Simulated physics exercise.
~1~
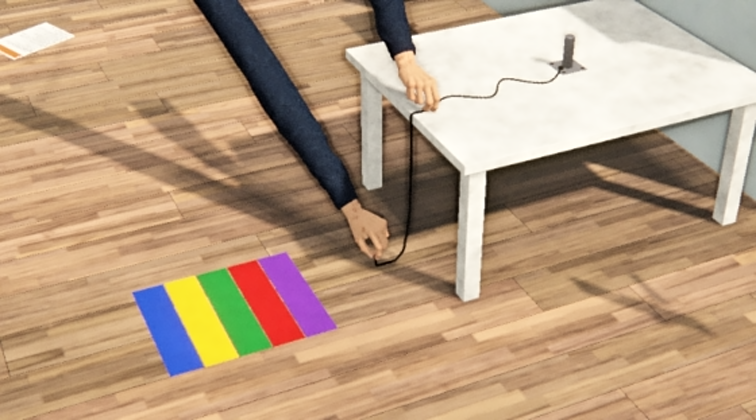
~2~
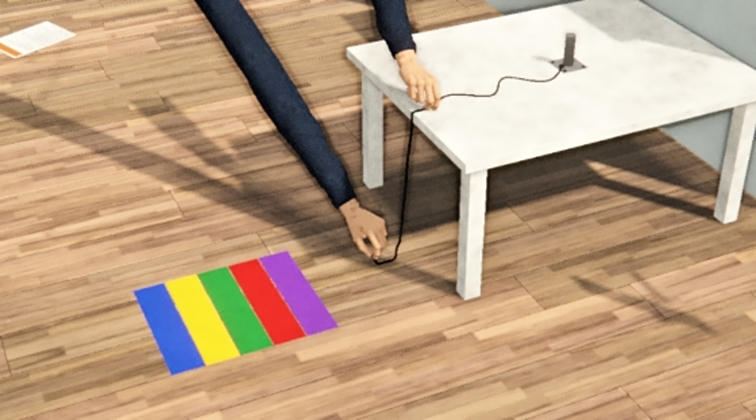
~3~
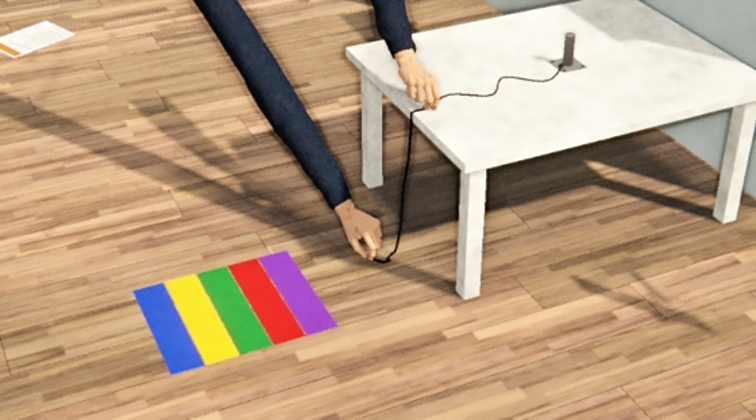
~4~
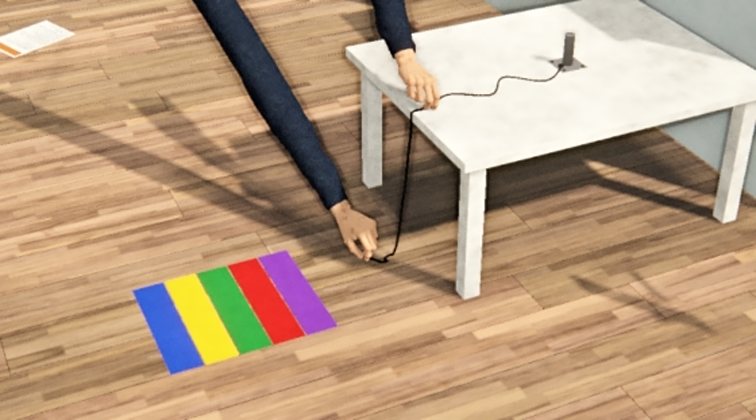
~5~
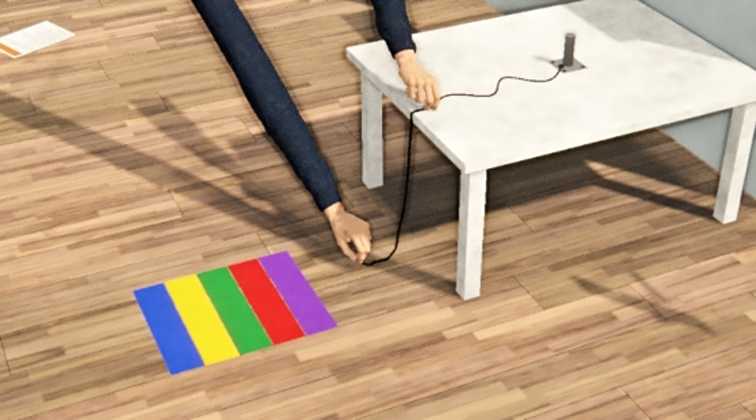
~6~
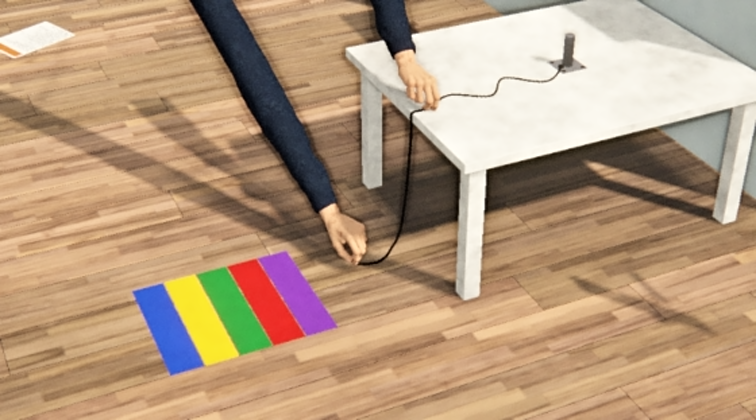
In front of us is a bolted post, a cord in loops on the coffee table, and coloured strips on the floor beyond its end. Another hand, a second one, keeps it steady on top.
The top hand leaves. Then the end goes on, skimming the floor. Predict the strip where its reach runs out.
Its reach runs out at the green strip.
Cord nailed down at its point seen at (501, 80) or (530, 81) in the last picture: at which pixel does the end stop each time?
The two answers, in sequence: (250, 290) and (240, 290).
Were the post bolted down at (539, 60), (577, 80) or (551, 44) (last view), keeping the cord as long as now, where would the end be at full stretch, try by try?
(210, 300), (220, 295) and (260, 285), roughly.
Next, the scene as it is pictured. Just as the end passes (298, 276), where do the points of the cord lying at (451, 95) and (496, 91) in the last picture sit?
You'll find the first mark at (424, 104) and the second mark at (466, 91).
A little later, end near (297, 276); over purple.
Next, end near (255, 287); over red.
When it is tight, end near (230, 294); over green. The green one.
